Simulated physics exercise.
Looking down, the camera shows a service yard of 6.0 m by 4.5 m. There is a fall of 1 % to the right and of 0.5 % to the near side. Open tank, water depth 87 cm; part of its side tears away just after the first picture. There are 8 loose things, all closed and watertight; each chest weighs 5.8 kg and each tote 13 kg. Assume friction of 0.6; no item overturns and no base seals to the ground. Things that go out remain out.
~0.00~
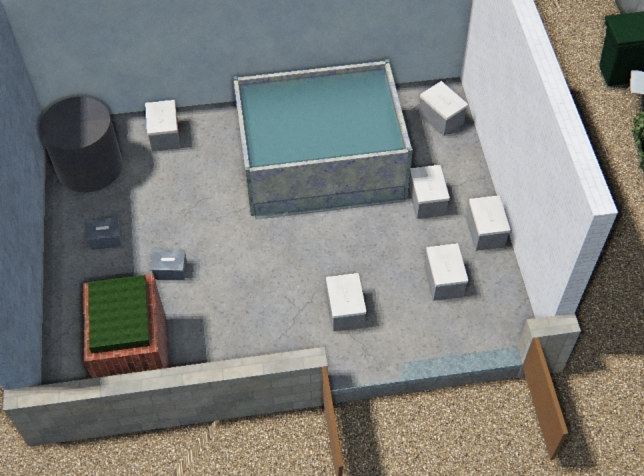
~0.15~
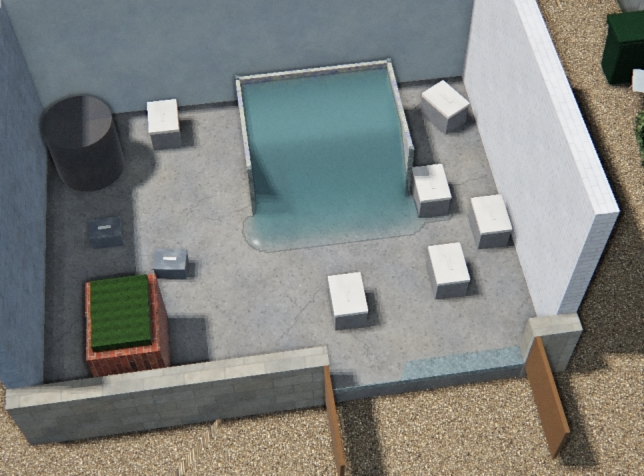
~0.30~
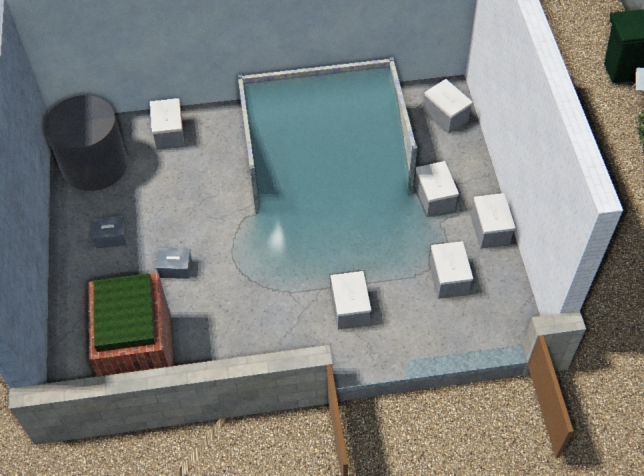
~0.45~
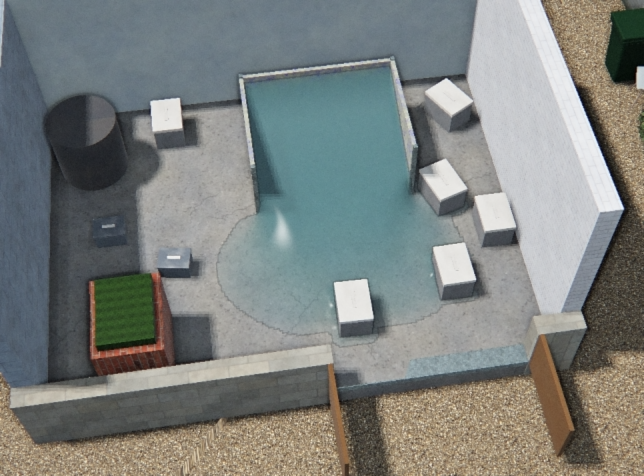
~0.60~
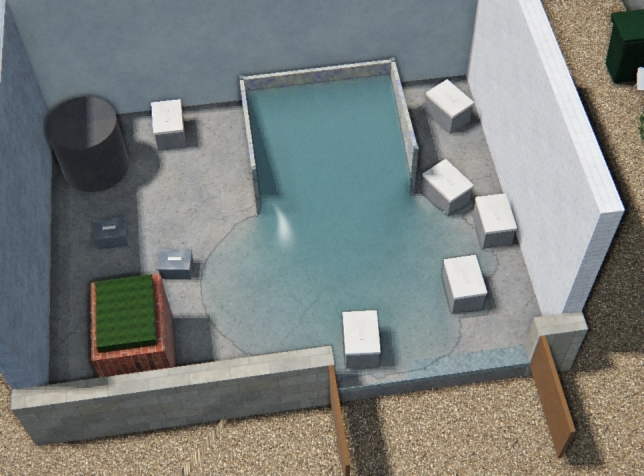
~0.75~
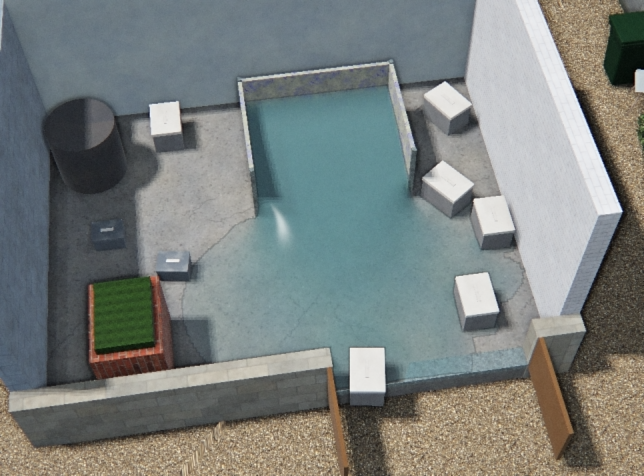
In a walled yard, the near side of a raised water tank gave way and water spread across the floor toward the gateway, pushing a few white boxes along while the others stayed put.
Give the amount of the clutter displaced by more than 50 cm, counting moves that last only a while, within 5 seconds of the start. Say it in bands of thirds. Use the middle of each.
Looks like the portion will come out in the mid band.
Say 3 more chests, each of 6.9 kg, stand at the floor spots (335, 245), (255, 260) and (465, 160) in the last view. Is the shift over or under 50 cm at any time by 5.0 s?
One after another they come out above it, above it, inside the limit.
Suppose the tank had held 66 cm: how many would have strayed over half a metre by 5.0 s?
Then the count would be 3.
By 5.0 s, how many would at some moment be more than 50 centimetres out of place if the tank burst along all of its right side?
The count would be 6.
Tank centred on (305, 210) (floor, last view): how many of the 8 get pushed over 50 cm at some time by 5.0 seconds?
Result: 3.
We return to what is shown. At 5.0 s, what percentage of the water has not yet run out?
Roughly 44 percent.
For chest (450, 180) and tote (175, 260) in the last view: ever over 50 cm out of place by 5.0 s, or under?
Result, in order: Below the line; above the line.
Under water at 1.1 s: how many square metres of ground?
Near 13 m2 in all.
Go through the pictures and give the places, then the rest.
The first picture shows a chest at (346, 294), on the bottom; a chest at (447, 264), on the bottom; 3.1 m2 under water; 0 of 8 have shifted.
The second picture shows a chest at (347, 293), on the bottom; a chest at (449, 263), on the bottom; 4.4 m2 under water; 0 of 8 have shifted.
The third picture shows a chest at (350, 292), on the bottom; a chest at (452, 262) rests on the ground; water covers 6.2 m2; 0 of 8 have shifted.
The fourth picture shows a chest at (353, 300) rests on the ground, 12 cm from its start; a chest at (454, 263) rests on the ground, 4 cm from its start; 8.1 m2 under water; 2 of 8 have shifted.
The fifth picture shows a chest at (361, 332) rests on the ground, 56 cm from its start; a chest at (465, 276), on the bottom, 25 cm from its start; 10.3 m2 under water; 3 of 8 have shifted.
The sixth picture shows a chest at (367, 369), on the bottom, 102 cm from its start; a chest at (477, 294), on the bottom, 52 cm from its start; 11.9 m2 under water; 3 of 8 have shifted.
After 1.1 s 2 of 8 are over 50 cm from their spots; 0 afloat.
After 2.2 s 2 of 8 are over 50 cm from their spots; 0 afloat.
After 3.5 s 3 of 8 are over 50 cm from their spots; 1 afloat.
After 5.0 s 4 of 8 are over 50 cm from their spots, and 4 have been at some point; 1 afloat.
